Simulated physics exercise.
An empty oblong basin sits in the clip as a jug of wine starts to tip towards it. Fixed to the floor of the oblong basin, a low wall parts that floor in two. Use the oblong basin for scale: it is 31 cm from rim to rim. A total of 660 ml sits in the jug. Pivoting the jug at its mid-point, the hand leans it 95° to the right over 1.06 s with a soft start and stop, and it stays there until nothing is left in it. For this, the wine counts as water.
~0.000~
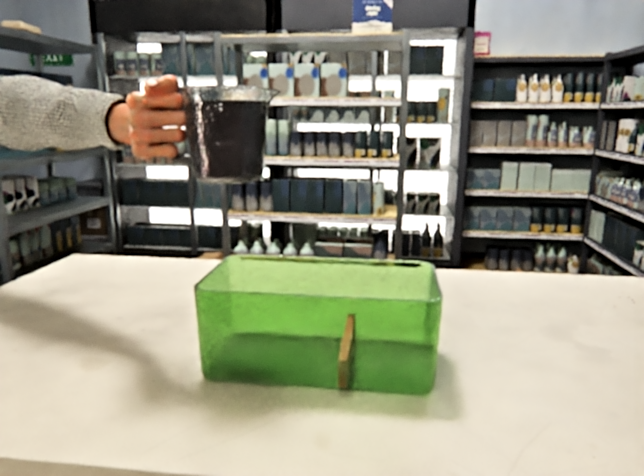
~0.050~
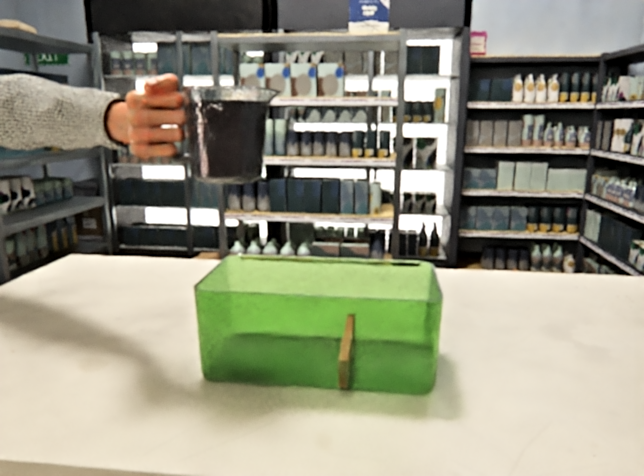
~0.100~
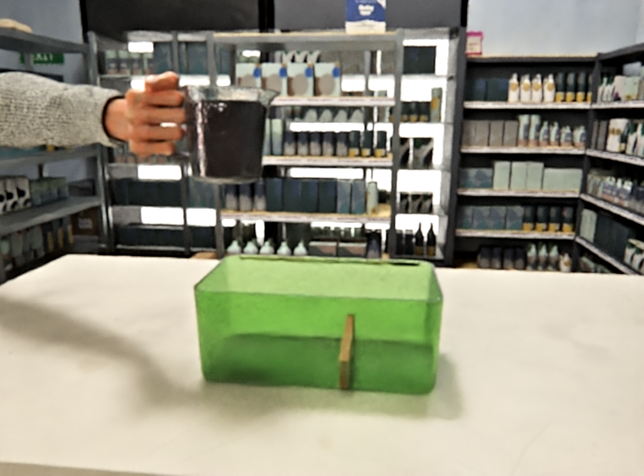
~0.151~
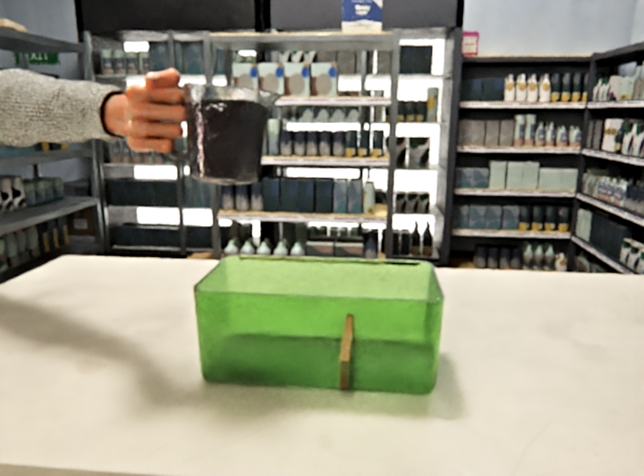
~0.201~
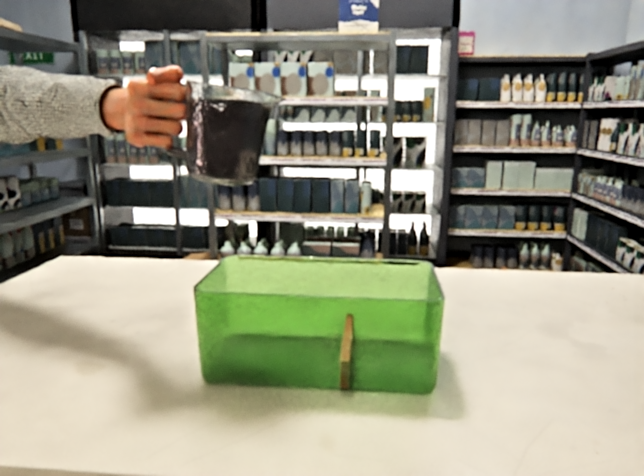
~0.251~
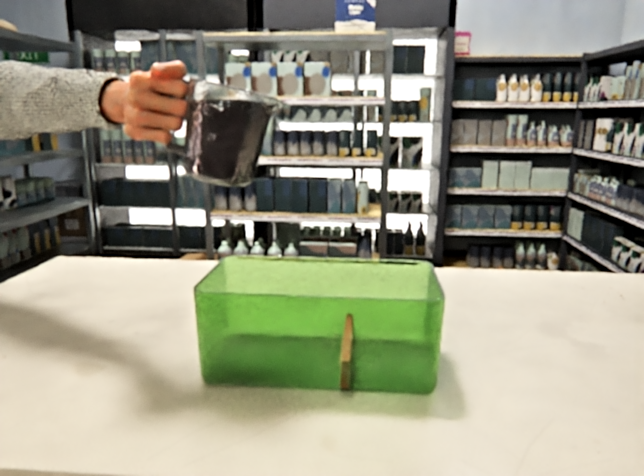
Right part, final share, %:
48 %.
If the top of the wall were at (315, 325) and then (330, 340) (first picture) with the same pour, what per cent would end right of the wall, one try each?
Roughly 95 per cent, then 75 per cent.
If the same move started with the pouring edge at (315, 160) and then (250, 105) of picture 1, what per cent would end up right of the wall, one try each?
Try 1: Approx. 75 %; try 2: Approx. 5 %.
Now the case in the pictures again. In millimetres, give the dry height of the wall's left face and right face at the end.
Roughly 26 mm on the left side and roughly 18 mm on the right.
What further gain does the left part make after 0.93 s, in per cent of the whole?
Roughly 38 percent.
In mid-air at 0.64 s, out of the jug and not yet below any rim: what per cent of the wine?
About 18 per cent.
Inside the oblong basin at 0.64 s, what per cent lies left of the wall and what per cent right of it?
About 2 left, 2 right.
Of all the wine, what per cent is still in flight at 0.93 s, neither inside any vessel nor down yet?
Around 24 per cent of the liquid is in flight.
By 0.64 s the tilt is 63° and 79 per cent is still to pour, 2 is left of the wall and 2 right of it.
By 0.93 s the tilt is 92° and 31 per cent is still to pour, 13 is left of the wall and 32 right of it.
By 1.23 s the tilt is 95° and 5 per cent is still to pour, 41 is left of the wall and 47 right of it.
By 1.56 s the tilt is 95° and 1 per cent is still to pour, 50 is left of the wall and 48 right of it.
At rest 51 per cent lies left of the wall, 48 right of it and 1 outside.
